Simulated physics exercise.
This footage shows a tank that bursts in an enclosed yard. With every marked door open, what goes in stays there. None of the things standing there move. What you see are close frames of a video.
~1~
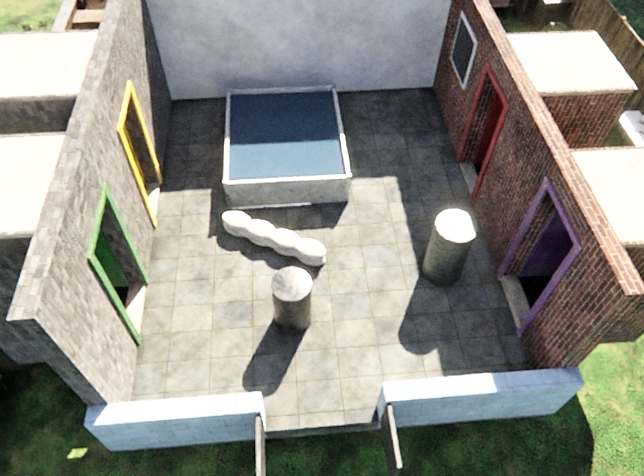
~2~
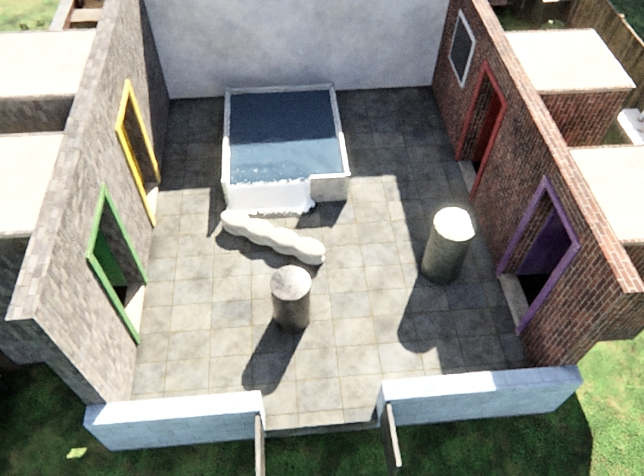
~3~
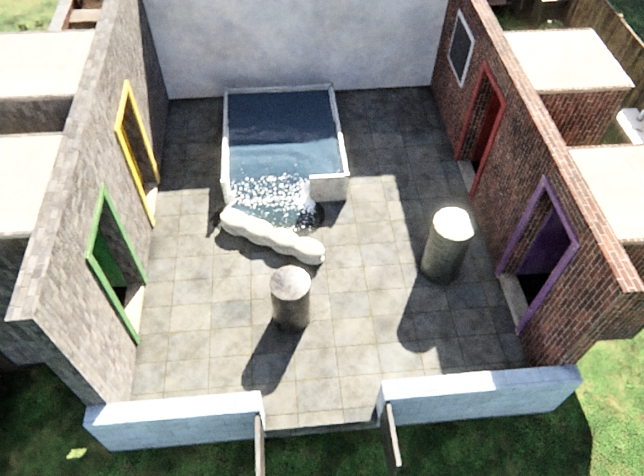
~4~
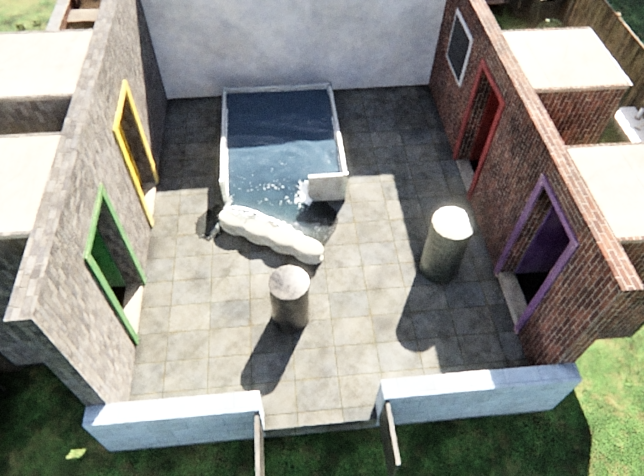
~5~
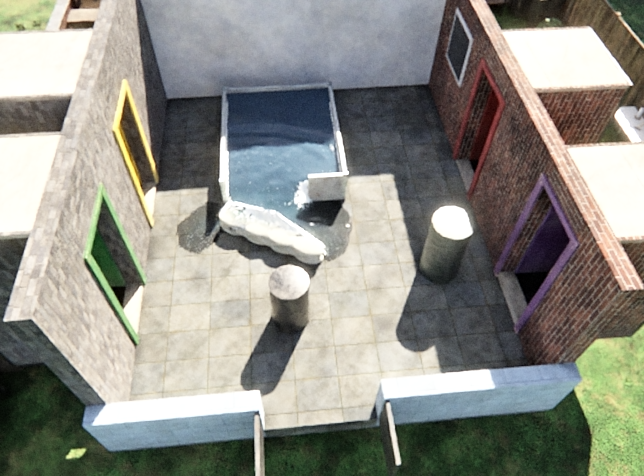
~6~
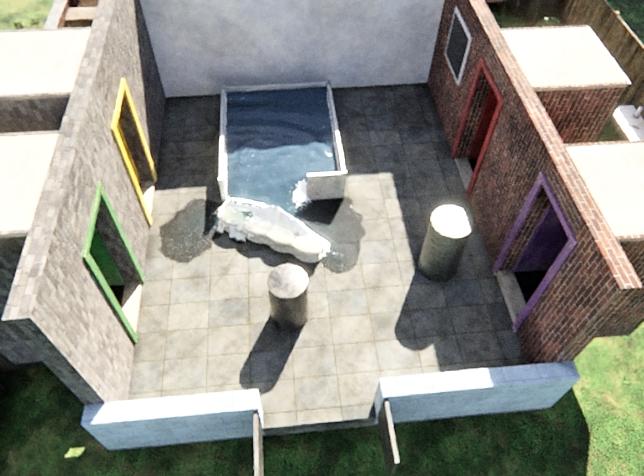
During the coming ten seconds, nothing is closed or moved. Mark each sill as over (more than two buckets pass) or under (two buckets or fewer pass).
The yellow door is over, the purple door is under, the red door is over, the green door is under.
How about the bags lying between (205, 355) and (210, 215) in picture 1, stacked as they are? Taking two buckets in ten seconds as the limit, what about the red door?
Looking at the red door, I'd say it doesn't reach the limit.
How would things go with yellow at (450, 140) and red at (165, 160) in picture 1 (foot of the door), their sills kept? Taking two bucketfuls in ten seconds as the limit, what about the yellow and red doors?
As I see it, yellow does not reach it and red does not reach it.
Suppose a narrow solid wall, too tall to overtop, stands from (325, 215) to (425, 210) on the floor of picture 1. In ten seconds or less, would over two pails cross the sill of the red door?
Note - red door does not reach it.
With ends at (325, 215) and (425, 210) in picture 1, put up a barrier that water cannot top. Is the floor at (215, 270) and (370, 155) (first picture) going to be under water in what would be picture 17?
Soaked, not wet.
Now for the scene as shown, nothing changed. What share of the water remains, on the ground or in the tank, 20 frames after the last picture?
About 96 %.
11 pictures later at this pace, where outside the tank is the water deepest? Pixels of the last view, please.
Look close to (247, 222).
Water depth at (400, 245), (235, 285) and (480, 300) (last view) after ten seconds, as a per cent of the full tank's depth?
Around 8, 10 and 12 %.
A moment on, water covers 25 % of the floor; the yellow door wet at the sill, nothing in, the purple door not reached, the red door not reached, the green door not reached.
Next, water covers 50 % of the floor; the yellow door over two buckets in, the purple door not reached, the red door wet at the sill, nothing in, the green door wet at the sill, nothing in.
Then, water covers 55 % of the floor; the yellow door over two buckets in, the purple door wet at the sill, nothing in, the red door over two buckets in, the green door wet at the sill, nothing in.
Later, water covers 80 % of the floor; the yellow door far over two buckets in, the purple door wet at the sill, nothing in, the red door over two buckets in, the green door wet at the sill, nothing in.
In the end, water covers 95 % of the floor; the yellow door far over two buckets in, the purple door wet at the sill, nothing in, the red door over two buckets in, the green door under two buckets in.
